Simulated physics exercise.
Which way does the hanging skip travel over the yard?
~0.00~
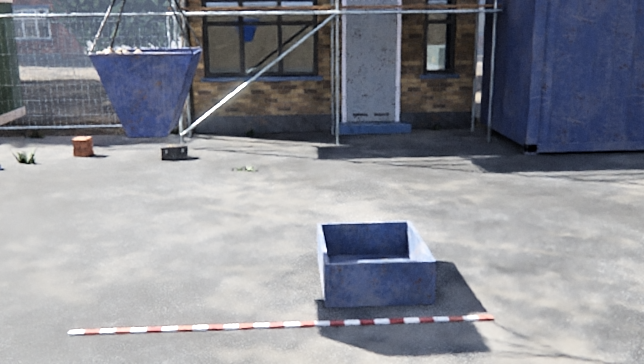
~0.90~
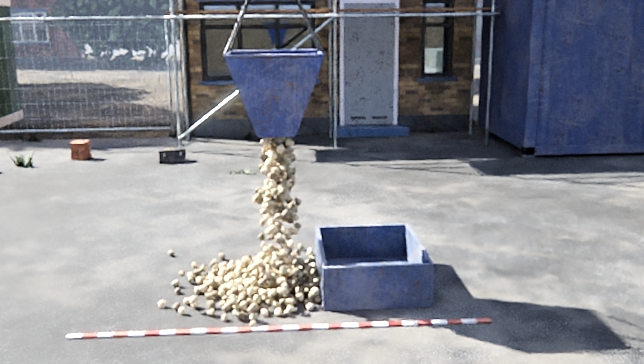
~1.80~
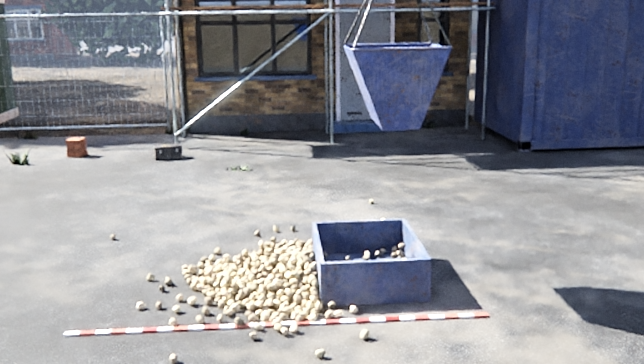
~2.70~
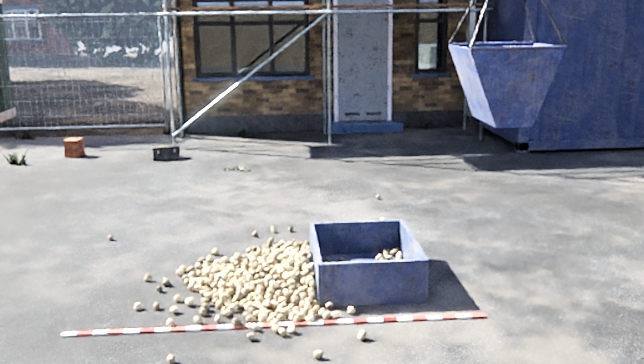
The skip travels to the right, passing above the pile of stones and the bin.
